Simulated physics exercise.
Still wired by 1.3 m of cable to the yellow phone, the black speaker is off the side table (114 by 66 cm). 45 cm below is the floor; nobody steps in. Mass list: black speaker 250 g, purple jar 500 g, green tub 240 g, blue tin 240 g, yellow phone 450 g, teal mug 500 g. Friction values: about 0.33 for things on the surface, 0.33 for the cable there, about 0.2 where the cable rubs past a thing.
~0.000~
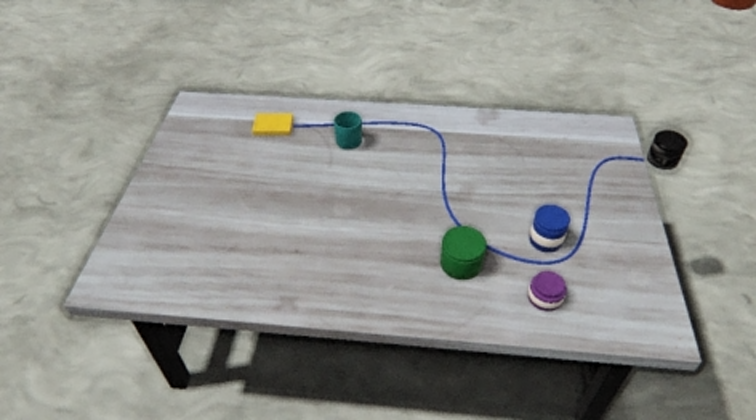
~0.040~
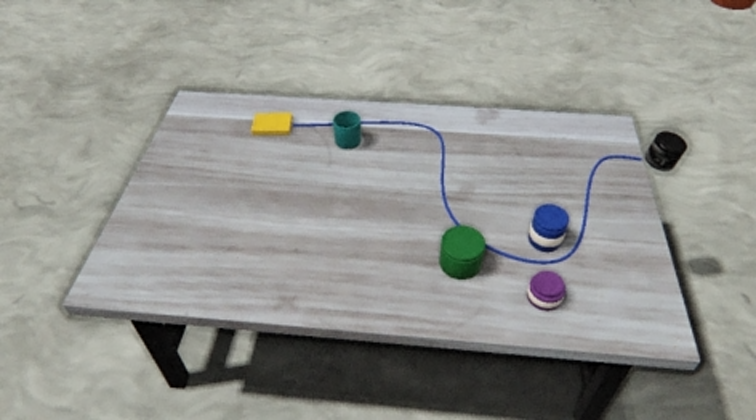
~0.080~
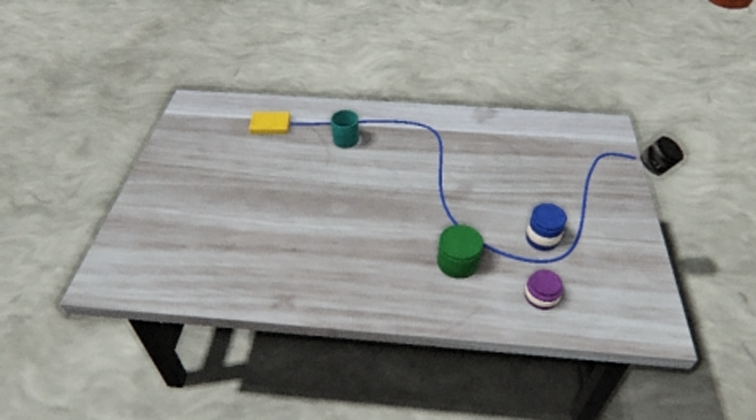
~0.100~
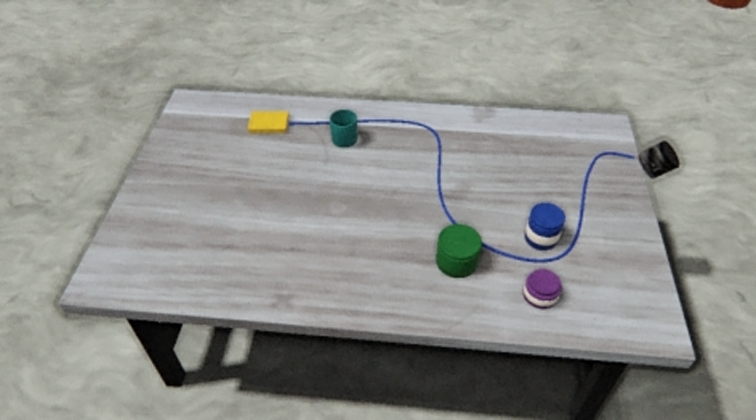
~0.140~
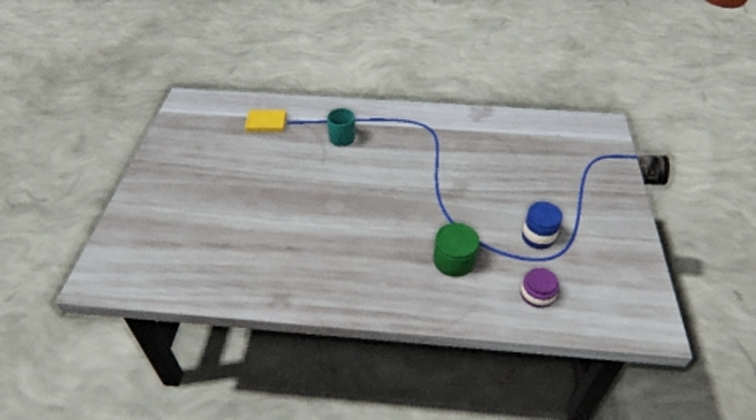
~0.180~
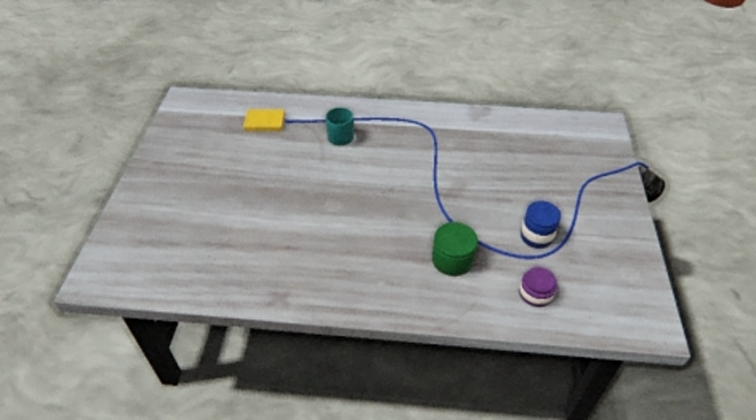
The black speaker at the table's right edge tilts over beside the tabletop, turns onto its side, then drops lower against the edge, drawing the end of the blue cable with it. The yellow phone, teal mug, green tub, blue tin and purple jar keep their places on the grey wooden table.
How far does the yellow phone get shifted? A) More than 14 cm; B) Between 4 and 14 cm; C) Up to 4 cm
C.
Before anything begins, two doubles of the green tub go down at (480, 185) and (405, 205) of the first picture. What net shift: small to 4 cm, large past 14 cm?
Result, in order: Minor / minor.
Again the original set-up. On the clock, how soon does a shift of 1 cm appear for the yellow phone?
For the yellow phone, 0.40 seconds.
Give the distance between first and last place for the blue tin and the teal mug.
In the end the blue tin has moved about 10 cm, while the teal mug has moved about 0 cm.
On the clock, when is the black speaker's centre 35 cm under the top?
Around 0.34 seconds on the clock.
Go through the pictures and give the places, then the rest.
Shows, yellow phone (273, 122); cable runs through (596, 169) (574, 252) (443, 145), in the first frame.
Shows, black speaker (670, 141); cable runs through (595, 169), in the second frame.
Shows, black speaker (662, 156); cable runs through (592, 168), in the third frame.
Shows, black speaker (659, 160); cable runs through (591, 167), in the fourth frame.
Shows, black speaker (652, 170); cable runs through (589, 166), in the fifth frame.
Shows, yellow phone (264, 118); cable runs through (610, 173) (435, 141), in the sixth frame.
After 0.4 s, the cable's tail end at (291, 123); yellow phone 2 cm off its start, blue tin 7 cm off its start, black speaker over the edge.
After 0.7 s, the cable's tail end at (291, 123); yellow phone 2 cm off its start, blue tin 12 cm off its start, black speaker over the edge.
After 0.9 s, the cable's tail end at (291, 123); yellow phone 2 cm off its start at (271, 118), blue tin 12 cm off its start at (550, 169), black speaker over the edge.
After 1.2 s, the cable's tail end at (291, 123); yellow phone 2 cm off its start, blue tin 12 cm off its start, black speaker over the edge.
After 2.4 s, the cable's tail end at (291, 123); yellow phone 2 cm off its start at (271, 118), blue tin 12 cm off its start at (550, 169), black speaker over the edge.
